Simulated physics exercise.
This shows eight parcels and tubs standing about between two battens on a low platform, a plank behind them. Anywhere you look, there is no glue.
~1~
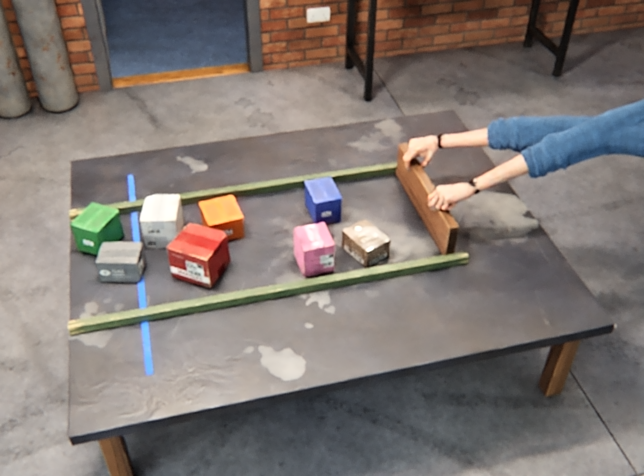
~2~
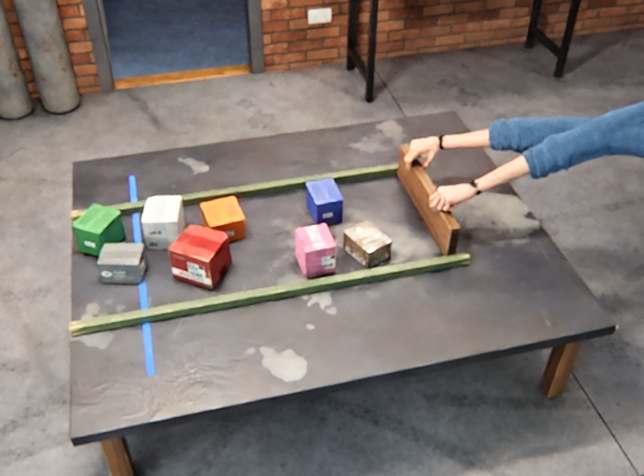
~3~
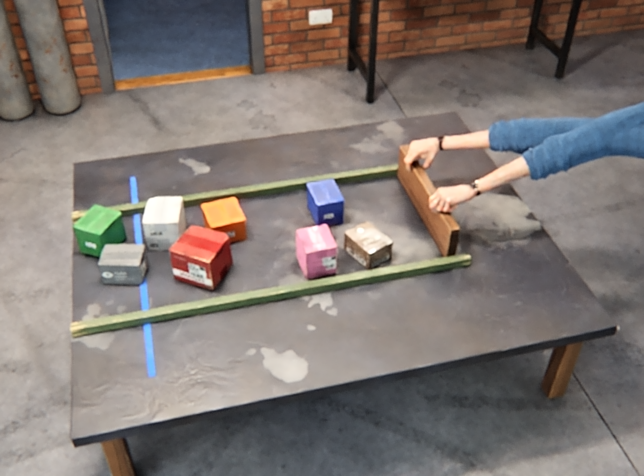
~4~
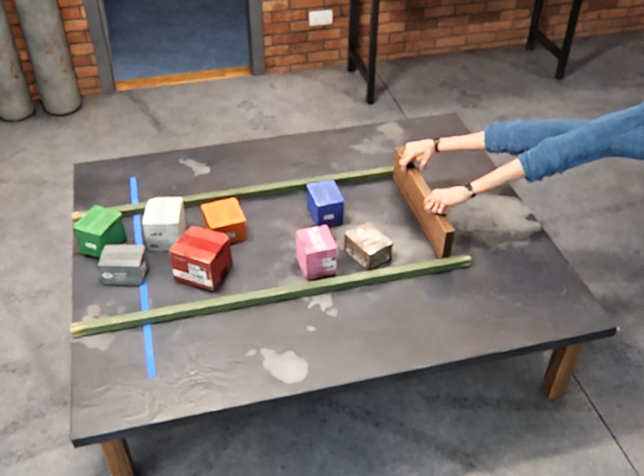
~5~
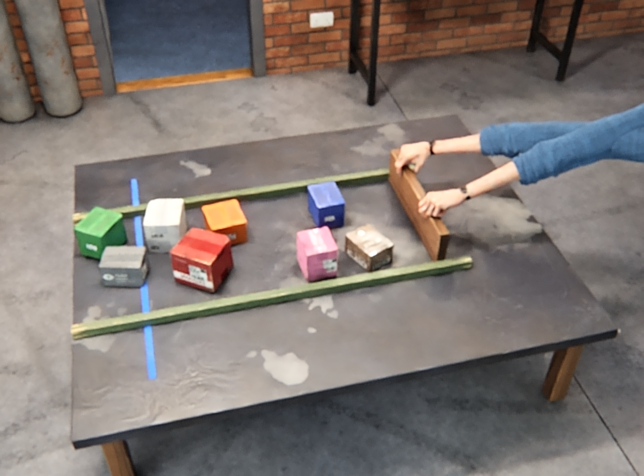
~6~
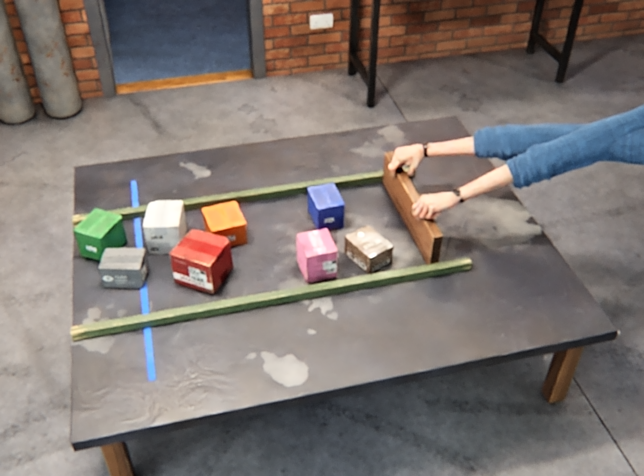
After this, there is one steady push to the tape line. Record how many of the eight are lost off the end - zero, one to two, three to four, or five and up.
The count that fall off is at least three and at most four.
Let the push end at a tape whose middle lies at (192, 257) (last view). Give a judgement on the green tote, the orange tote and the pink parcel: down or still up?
The green tote goes over; the orange tote stays on; the pink parcel stays on.
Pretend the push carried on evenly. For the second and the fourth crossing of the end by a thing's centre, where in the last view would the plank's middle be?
At (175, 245) for the second, at (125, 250) for the fourth.
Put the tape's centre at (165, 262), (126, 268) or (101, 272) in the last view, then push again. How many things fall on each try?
The three tries give 2, 4 and 6.
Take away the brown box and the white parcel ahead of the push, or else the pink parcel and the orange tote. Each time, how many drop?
Count: 2 (first case); 2 (second).
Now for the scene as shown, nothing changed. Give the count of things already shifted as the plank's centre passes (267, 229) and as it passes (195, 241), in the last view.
Counting first: 5, next 8.
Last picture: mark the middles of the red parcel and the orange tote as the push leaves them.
Red parcel: (84, 265); orange tote: (89, 239).
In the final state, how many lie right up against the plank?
The count comes out at 2.
A little later, none off yet; green tote at rest near (101, 237); grey parcel at rest near (125, 268); white parcel at rest near (166, 227).
Next, none off yet; green tote shifted about its own width near (73, 240); grey parcel shifted about its own width near (84, 266); white parcel shifted about its own width near (107, 231).
When it is over, the number that fall off is three or four; down, white parcel, grey parcel and green tote.
